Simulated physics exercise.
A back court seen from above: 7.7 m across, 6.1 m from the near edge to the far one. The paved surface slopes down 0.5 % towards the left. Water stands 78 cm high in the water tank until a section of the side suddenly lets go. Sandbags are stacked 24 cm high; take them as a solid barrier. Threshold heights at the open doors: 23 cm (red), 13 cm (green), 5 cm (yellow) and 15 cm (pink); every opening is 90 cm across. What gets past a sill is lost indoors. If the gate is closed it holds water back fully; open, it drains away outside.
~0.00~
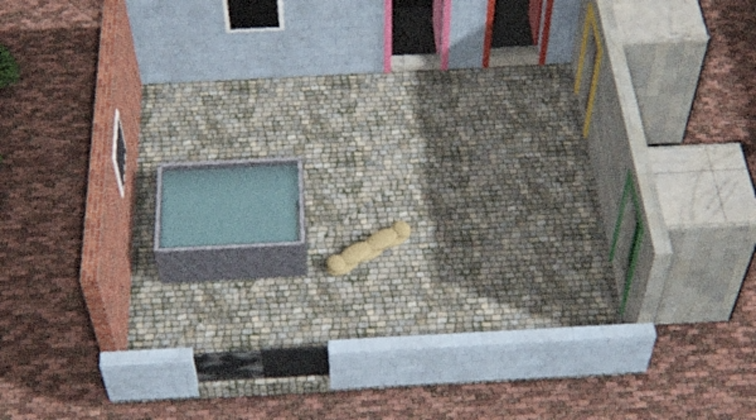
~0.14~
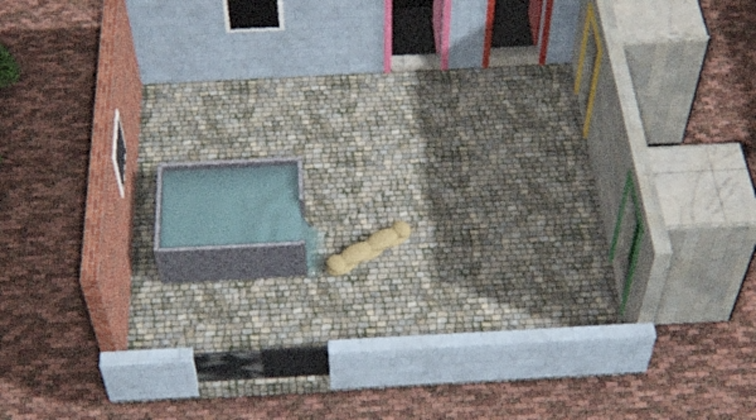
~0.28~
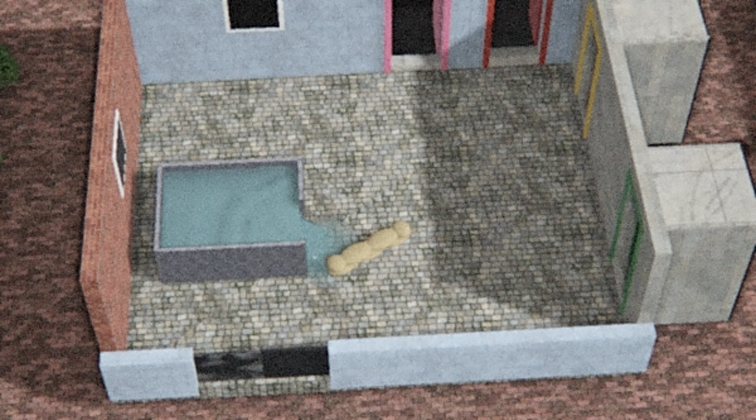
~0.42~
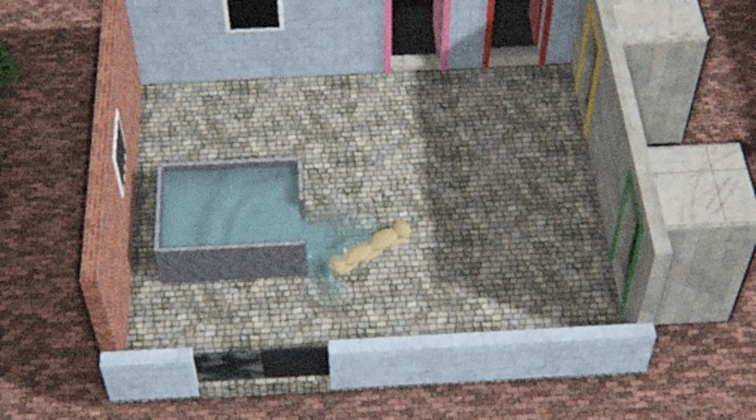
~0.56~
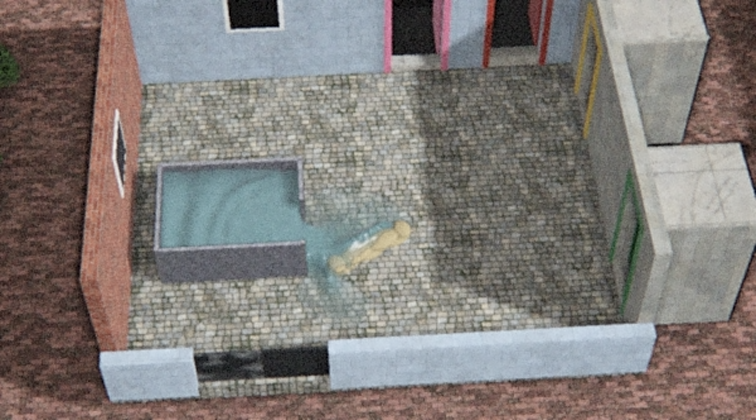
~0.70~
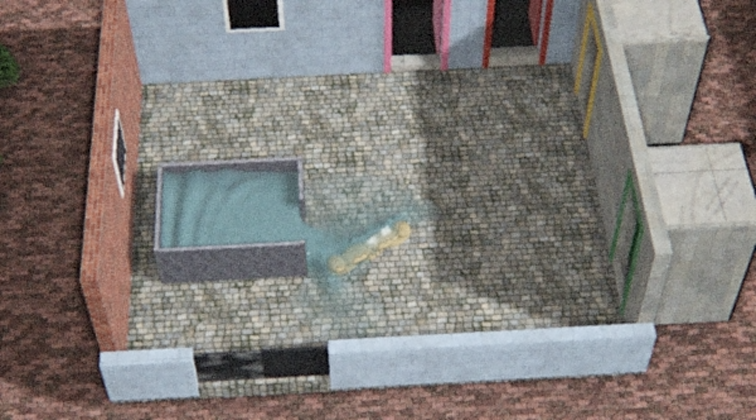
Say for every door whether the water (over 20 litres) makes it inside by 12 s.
Within that time: At the red door it does not reach the limit; at the green door it stays under the limit; at the yellow door it passes the limit; at the pink door it keeps below the limit.
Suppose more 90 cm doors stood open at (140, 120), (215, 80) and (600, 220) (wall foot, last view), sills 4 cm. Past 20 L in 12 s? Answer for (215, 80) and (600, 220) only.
In turn: Under, above.
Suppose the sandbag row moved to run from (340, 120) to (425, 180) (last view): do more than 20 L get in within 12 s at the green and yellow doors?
Then: Green over, yellow above.
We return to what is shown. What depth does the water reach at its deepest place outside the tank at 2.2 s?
About 40 cm.
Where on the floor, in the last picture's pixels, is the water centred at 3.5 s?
Near (352, 222).
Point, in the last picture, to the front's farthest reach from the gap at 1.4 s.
Around (540, 155).
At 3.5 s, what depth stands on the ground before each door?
In cm: Red 17, green 12, yellow 15, pink 15.
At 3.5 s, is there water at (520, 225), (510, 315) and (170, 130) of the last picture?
In turn: Under water, flooded, still dry.
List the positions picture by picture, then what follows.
The first picture shows still water, 78 cm deep, in the water tank at (230, 206).
In the second picture, the front is at (314, 229), 0.5 m from the gap at (302, 243); 0.2 m2 of floor is under water; 78 cm left at the back of the water tank.
In the third picture, the front is at (351, 235), 0.9 m from the gap at (302, 244); 0.7 m2 of floor is under water; 78 cm left at the back of the water tank.
In the fourth picture, water pours out at (302, 244) and has run 1.4 m, to (384, 231); typically 9 cm deep outside, 78 cm at the water tank's back.
In the fifth picture, water pours out at (302, 244) and has run 1.8 m, to (405, 218); typically 5 cm deep outside, 76 cm at the water tank's back.
In the sixth picture, the front is at (433, 208), 2.3 m from the gap at (302, 244); 4.0 m2 of floor is under water; 69 cm left at the back of the water tank.
After 1.4 s water covers 25 % of the floor and is deepest (48 cm) near (334, 260); red door not reached, green door not reached, yellow door not reached, pink door not reached.
After 2.2 s water covers 55 % of the floor and is deepest (40 cm) near (334, 260); red door 13 cm at the sill, 0 L in, green door not reached, yellow door 3 cm at the sill, 0 L in, pink door 4 cm at the sill, 0 L in.
After 3.5 s water covers 60 % of the floor and is deepest (31 cm) near (323, 261); red door 17 cm at the sill, 0 L in, green door 12 cm at the sill, 0 L in, yellow door 15 cm at the sill, 32 L in, pink door 15 cm at the sill, 4 L in.
After 7.0 s water covers 80 % of the floor and is deepest (18 cm) near (323, 261); red door 11 cm at the sill, 0 L in, green door 6 cm at the sill, 0 L in, yellow door 10 cm at the sill, 122 L in, pink door 10 cm at the sill, 5 L in.
After 12.0 s water covers 95 % of the floor and is deepest (11 cm) near (126, 378); red door 5 cm at the sill, 0 L in, green door 6 cm at the sill, 1 L in, yellow door 5 cm at the sill, 160 L in, pink door 6 cm at the sill, 5 L in.
